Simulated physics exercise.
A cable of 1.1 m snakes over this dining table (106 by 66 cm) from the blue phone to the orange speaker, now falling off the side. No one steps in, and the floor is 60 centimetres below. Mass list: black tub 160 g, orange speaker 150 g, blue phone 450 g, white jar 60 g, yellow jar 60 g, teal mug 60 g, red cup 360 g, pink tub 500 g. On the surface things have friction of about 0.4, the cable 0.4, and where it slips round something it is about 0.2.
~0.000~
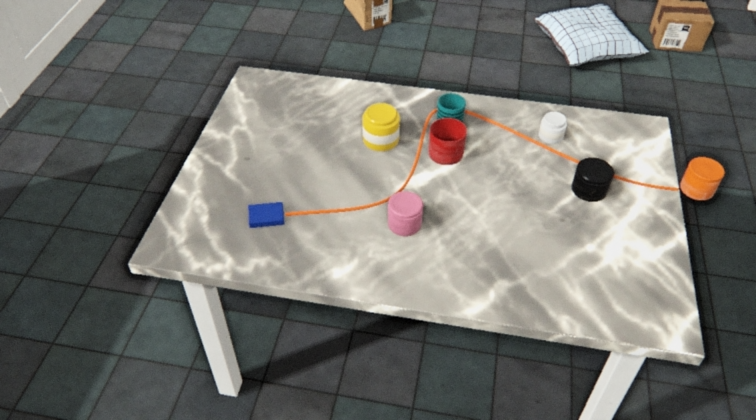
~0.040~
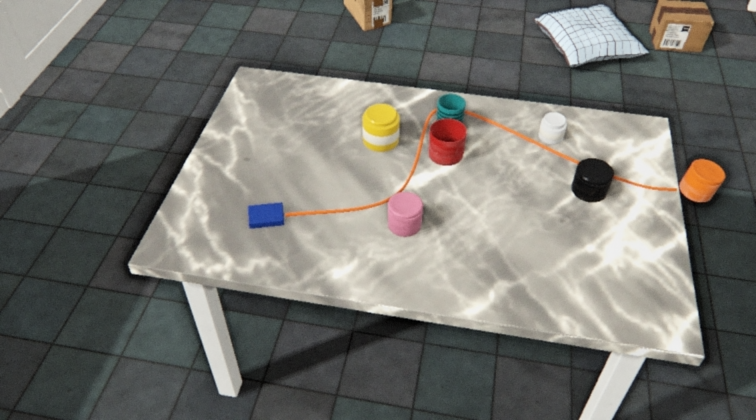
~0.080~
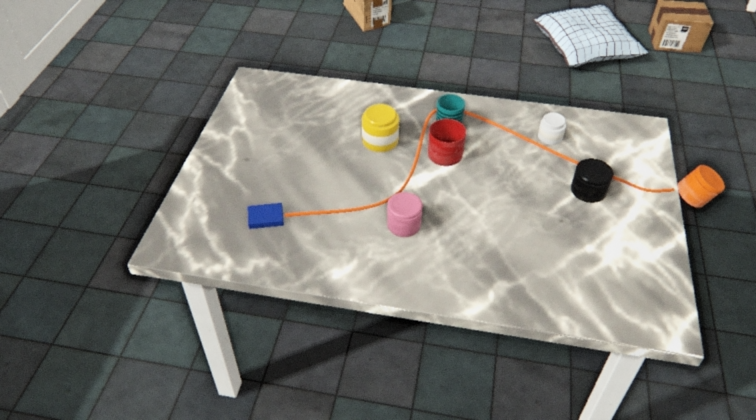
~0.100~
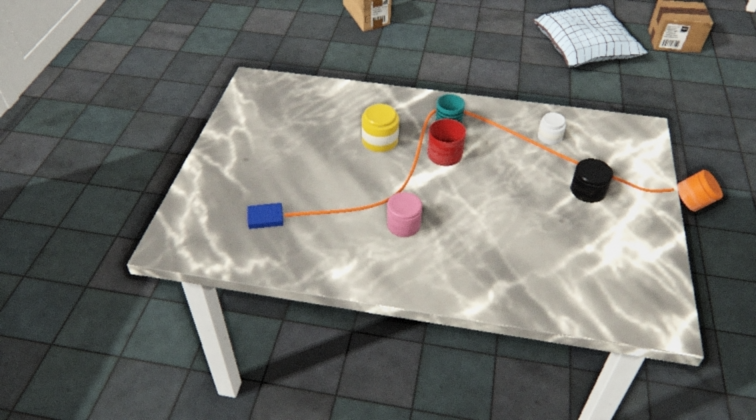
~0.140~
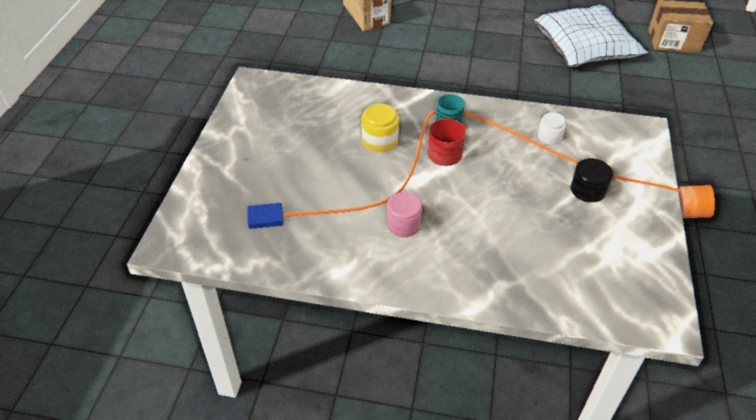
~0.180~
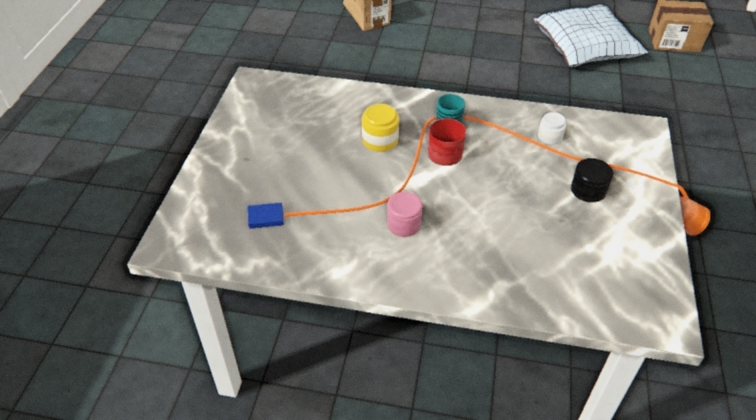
The orange speaker tips over the table's right edge and sinks slightly, its orange cable attached.
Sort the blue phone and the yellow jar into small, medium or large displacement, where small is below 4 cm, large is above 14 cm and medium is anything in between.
Blue phone: Small; yellow jar: Small.
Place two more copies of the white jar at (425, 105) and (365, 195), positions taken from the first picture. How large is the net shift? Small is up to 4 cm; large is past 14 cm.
The first would move just a bit, and the second would move a fair bit.
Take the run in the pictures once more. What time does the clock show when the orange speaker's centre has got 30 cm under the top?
Never.
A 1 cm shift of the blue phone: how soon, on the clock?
Blue phone, not at all.
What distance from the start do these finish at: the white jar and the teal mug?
Approx. final shift - white jar: 0 cm; teal mug: 15 cm.
After 0.4 s, the cable's tail end at (286, 212); orange speaker over the edge, teal mug 10 cm off its start.
After 0.7 s, the cable's tail end at (286, 212); teal mug 13 cm off its start, orange speaker over the edge.
After 0.9 s, the cable's tail end at (286, 212); teal mug 13 cm off its start at (486, 133), orange speaker over the edge.
After 1.2 s, the cable's tail end at (286, 212); teal mug 13 cm off its start, orange speaker over the edge.
After 2.4 s, the cable's tail end at (286, 212); blue phone 1 cm off its start at (267, 211), yellow jar 0 cm off its start at (380, 113), teal mug 13 cm off its start at (486, 133), orange speaker over the edge.
